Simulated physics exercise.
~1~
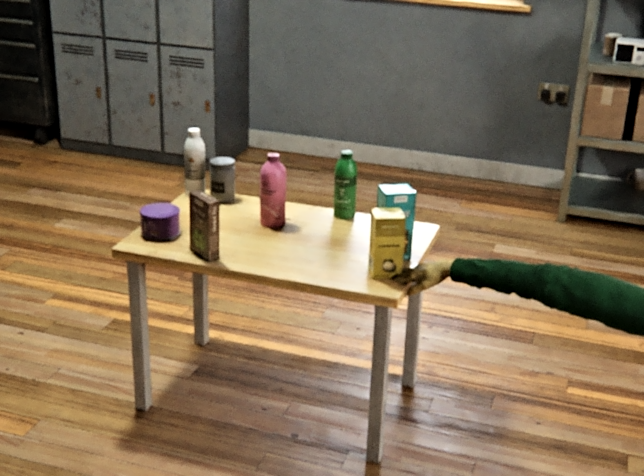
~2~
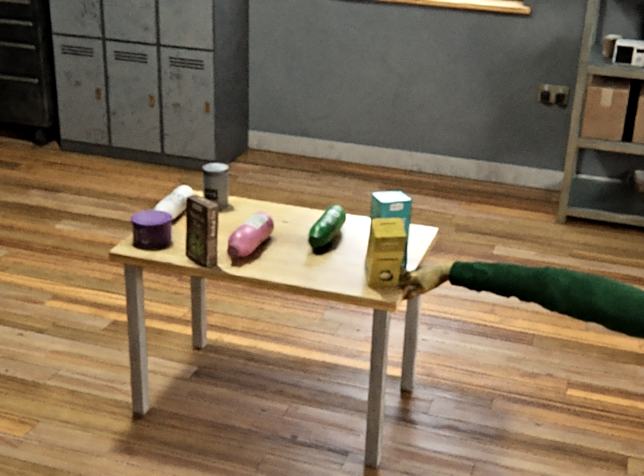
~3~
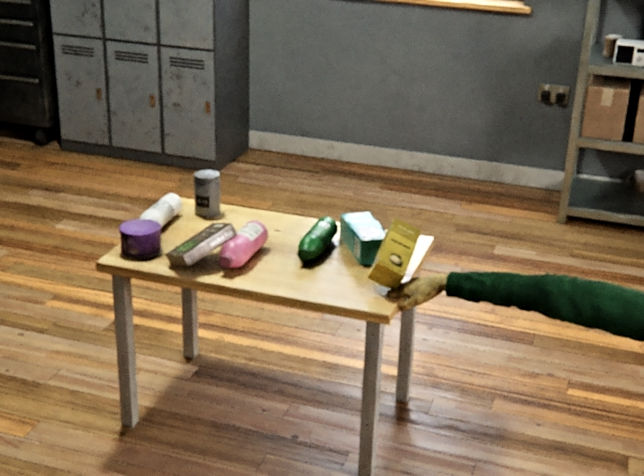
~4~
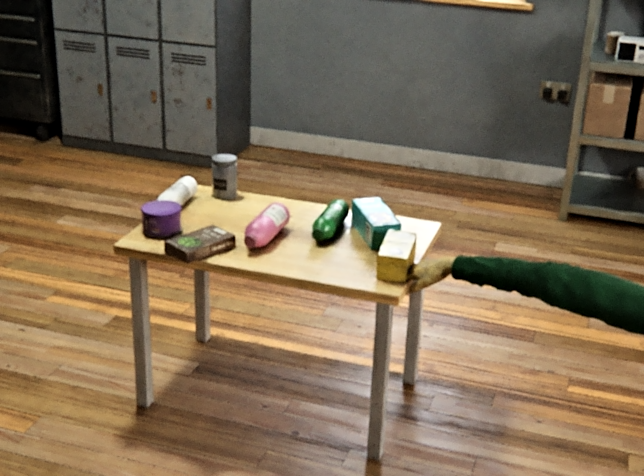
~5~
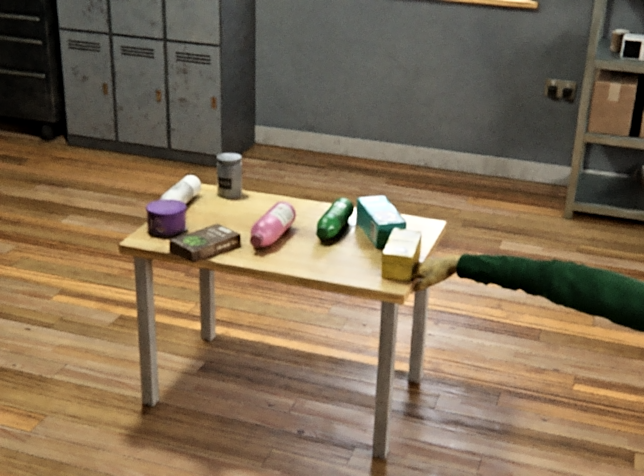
A green-sleeved arm jerked a small wooden table back and forth, toppling the white, pink and green bottles first, then the brown packet and the turquoise and yellow cartons. Everything stayed on the table, with the purple tub and grey jar still upright.
